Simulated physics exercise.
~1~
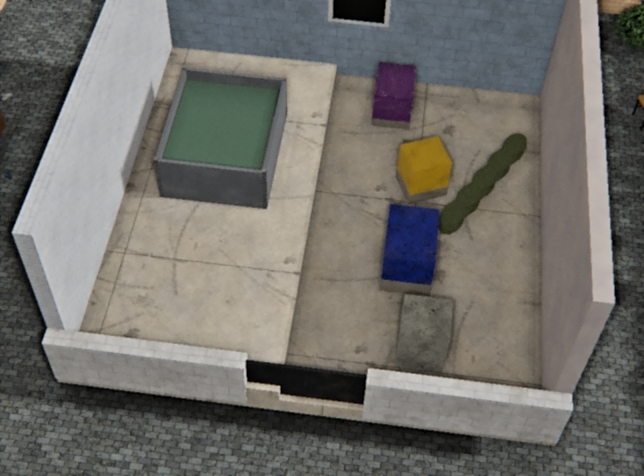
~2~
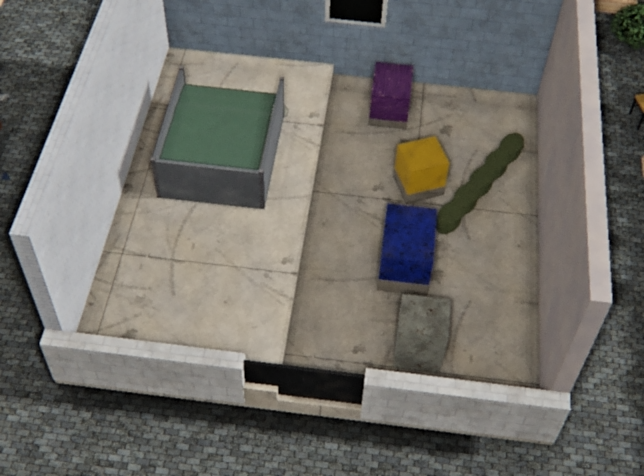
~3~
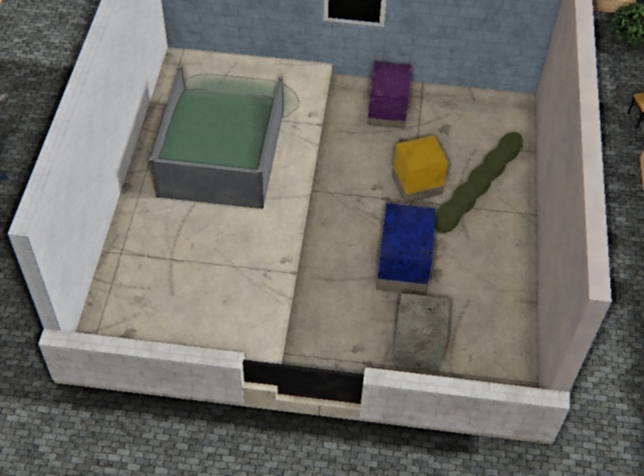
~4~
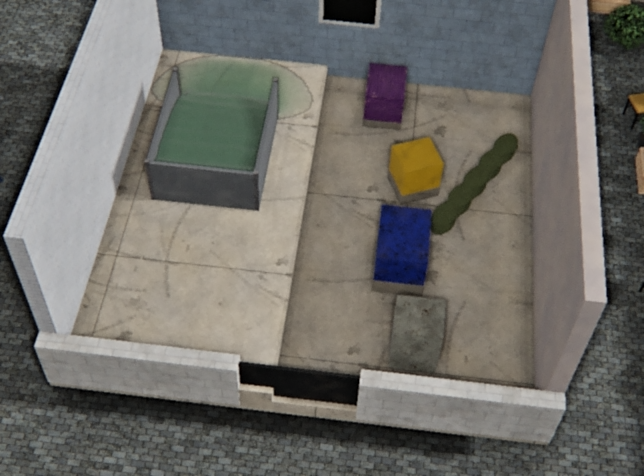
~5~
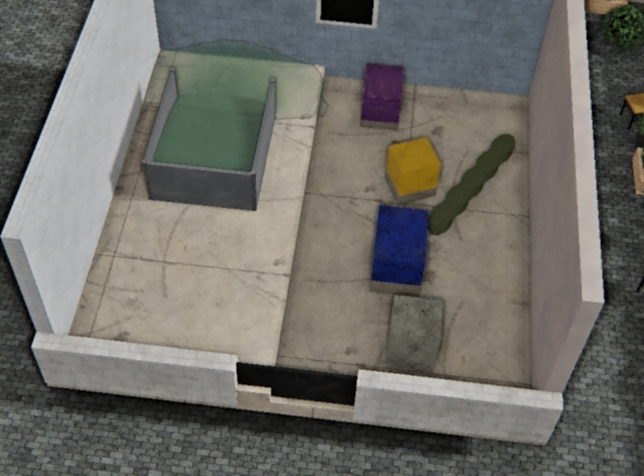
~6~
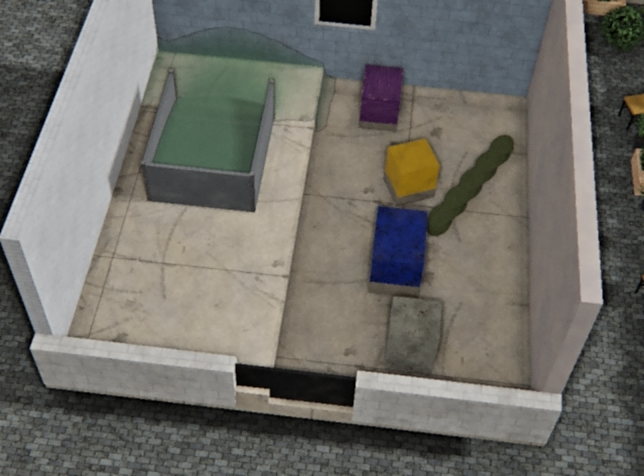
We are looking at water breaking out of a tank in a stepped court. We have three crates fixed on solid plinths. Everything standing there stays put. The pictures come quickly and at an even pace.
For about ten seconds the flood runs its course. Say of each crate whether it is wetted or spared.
In the end purple crate: Too low. Yellow crate: High enough. Blue crate: High enough.
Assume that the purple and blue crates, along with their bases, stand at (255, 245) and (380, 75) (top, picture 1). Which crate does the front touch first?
Blue-painted one.
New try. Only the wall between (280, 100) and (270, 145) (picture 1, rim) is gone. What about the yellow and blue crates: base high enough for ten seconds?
As I see it, yellow is doused and blue is doused.
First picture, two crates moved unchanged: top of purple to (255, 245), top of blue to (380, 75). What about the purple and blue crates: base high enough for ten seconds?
Purple crate: Is missed. Blue crate: Is overtopped.
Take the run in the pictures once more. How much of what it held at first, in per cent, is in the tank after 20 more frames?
My reading: Near 18 %.
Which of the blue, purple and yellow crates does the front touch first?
The answer is the one in purple.
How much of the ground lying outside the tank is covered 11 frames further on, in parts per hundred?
Around 25 percent, give or take.
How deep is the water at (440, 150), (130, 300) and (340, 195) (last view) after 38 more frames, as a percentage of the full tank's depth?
First spot roughly 6 %, second 4 %, third 6 %.
A moment on, water covers 15 % of the floor; the purple crate water round its plinth, the yellow crate not reached, the blue crate not reached.
Next, water covers 25 % of the floor; the purple crate water round its plinth, the yellow crate not reached, the blue crate not reached.
Then, water covers 55 % of the floor; the purple crate water round its plinth, the yellow crate water round its plinth, the blue crate water round its plinth.
Later, water covers 85 % of the floor; the purple crate water round its plinth, the yellow crate water round its plinth, the blue crate water round its plinth.
In the end, water covers 90 % of the floor; the purple crate was topped, the yellow crate stayed above the water, the blue crate stayed above the water.
